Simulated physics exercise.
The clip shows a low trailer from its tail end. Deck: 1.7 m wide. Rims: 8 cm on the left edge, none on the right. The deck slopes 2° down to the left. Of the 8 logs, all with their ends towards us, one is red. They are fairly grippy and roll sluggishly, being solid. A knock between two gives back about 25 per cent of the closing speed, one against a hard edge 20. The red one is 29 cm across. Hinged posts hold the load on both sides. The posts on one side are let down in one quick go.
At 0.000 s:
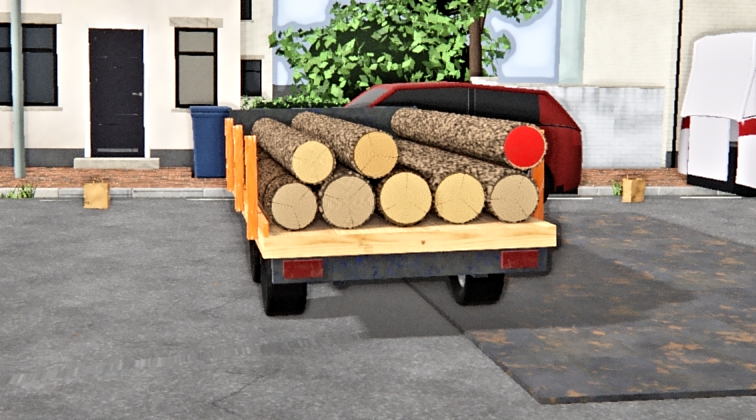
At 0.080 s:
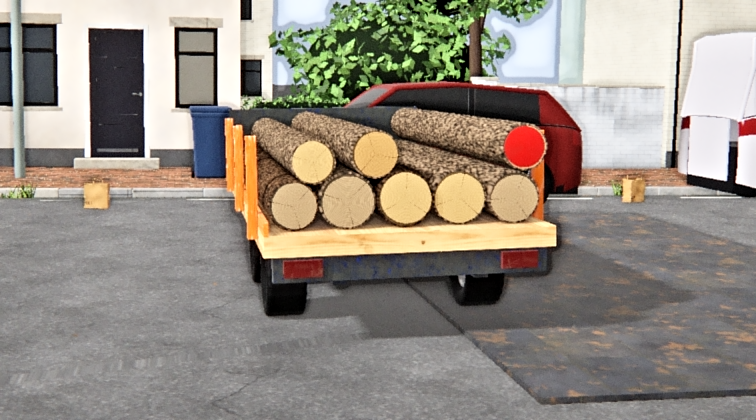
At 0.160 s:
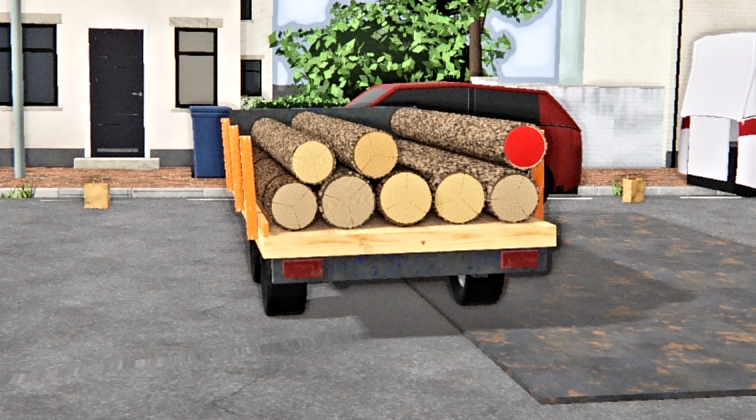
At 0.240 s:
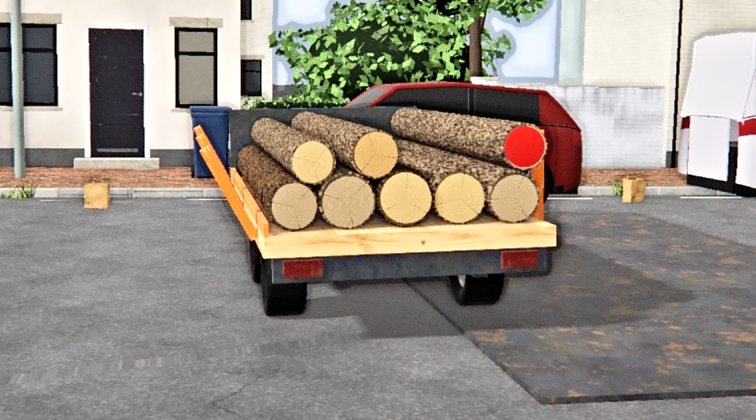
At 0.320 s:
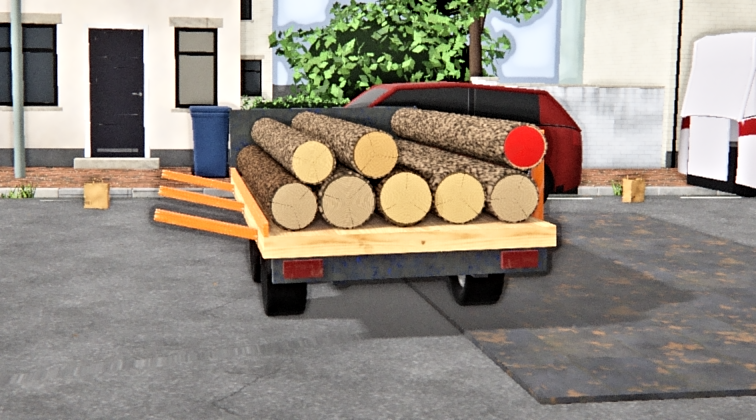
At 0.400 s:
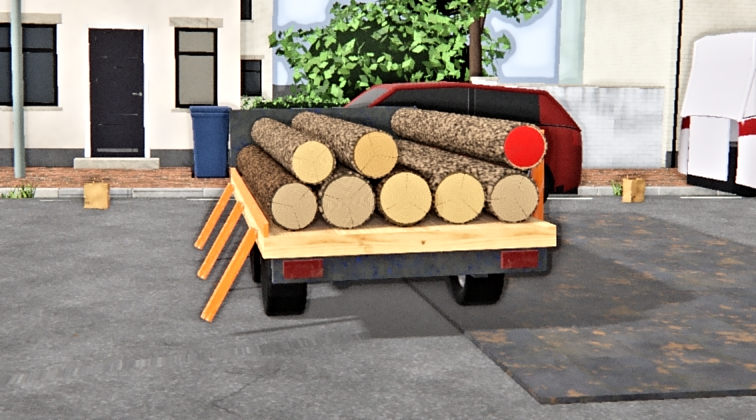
A low trailer stacked with logs, one red-ended, standing in a lot as its left orange posts swing outward and down.
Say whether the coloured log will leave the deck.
The red one is still aboard.
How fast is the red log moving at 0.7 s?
About 0.0 m/s.
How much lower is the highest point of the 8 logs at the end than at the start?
About 0 cm.
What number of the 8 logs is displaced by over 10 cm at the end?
0 of them.
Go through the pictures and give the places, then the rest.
The first picture shows red at (526, 147); both sides upright; the deck slopes 2° down to the left; 5 of the 8 make up the bottom layer.
The second picture shows red at (526, 147); sides still shut.
The third picture shows red at (526, 147); left posts out by 5°, tip at (245, 143).
The fourth picture shows red at (526, 147); left posts out by 30°, tip at (208, 154).
The fifth picture shows red at (526, 147); left posts out by 75°, tip at (162, 216).
The sixth picture shows red at (526, 147); left posts out by 150°, tip at (209, 313).
After 0.7 s, red is up on others, 15 cm from the right edge; 0 gone from the deck.
At rest (1.1 s), red is up on others, 15 cm from the right edge; 0 gone from the deck.
